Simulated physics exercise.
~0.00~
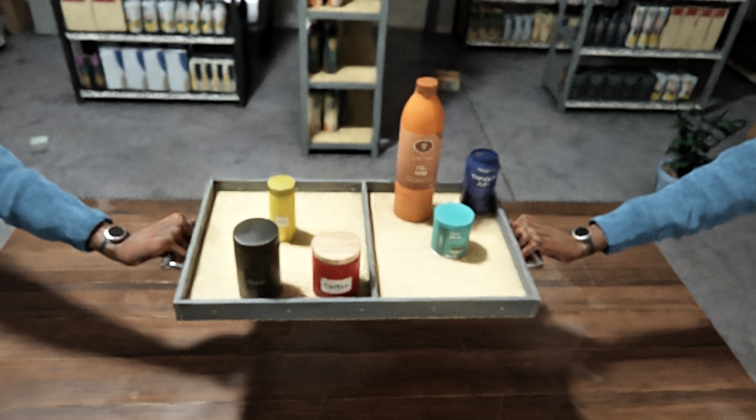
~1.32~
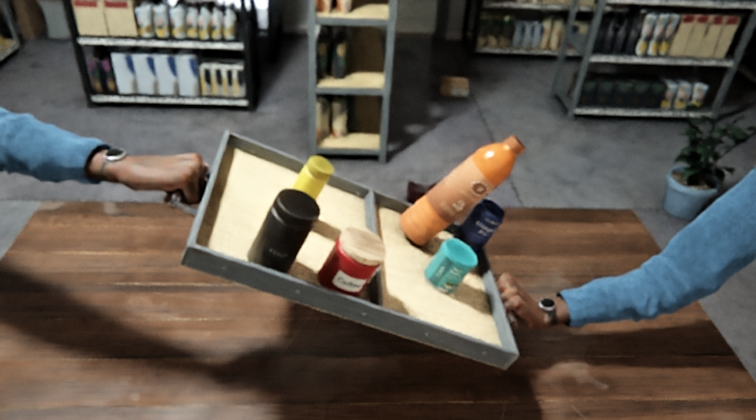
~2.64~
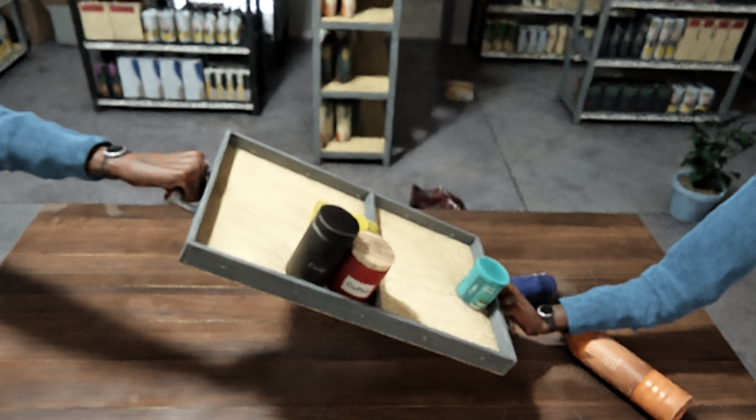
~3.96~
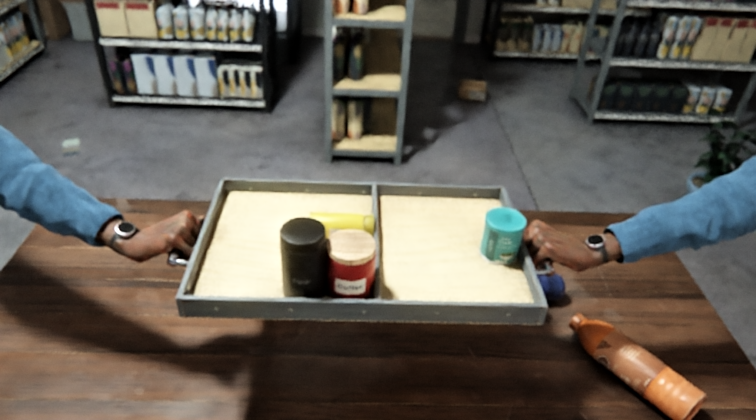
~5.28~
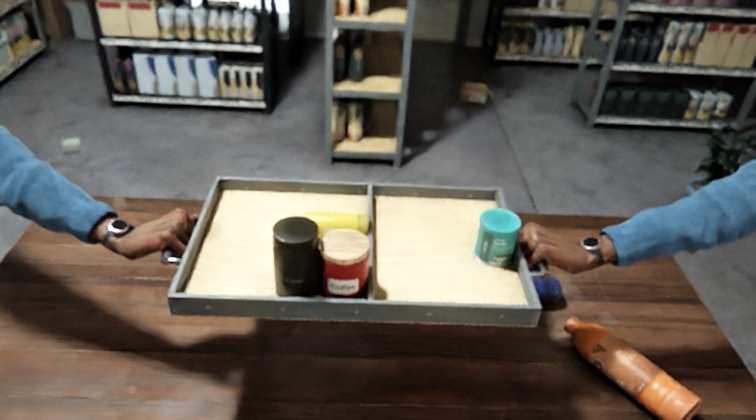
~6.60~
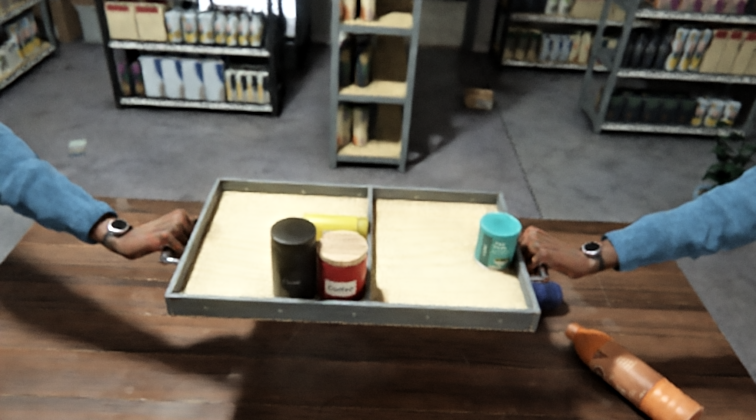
A tray held by two hands tipped steeply down to the right, sending the orange bottle and blue can off onto the table and toppling the yellow shaker, then levelled with the black jar, red jar and turquoise tin still standing on it.
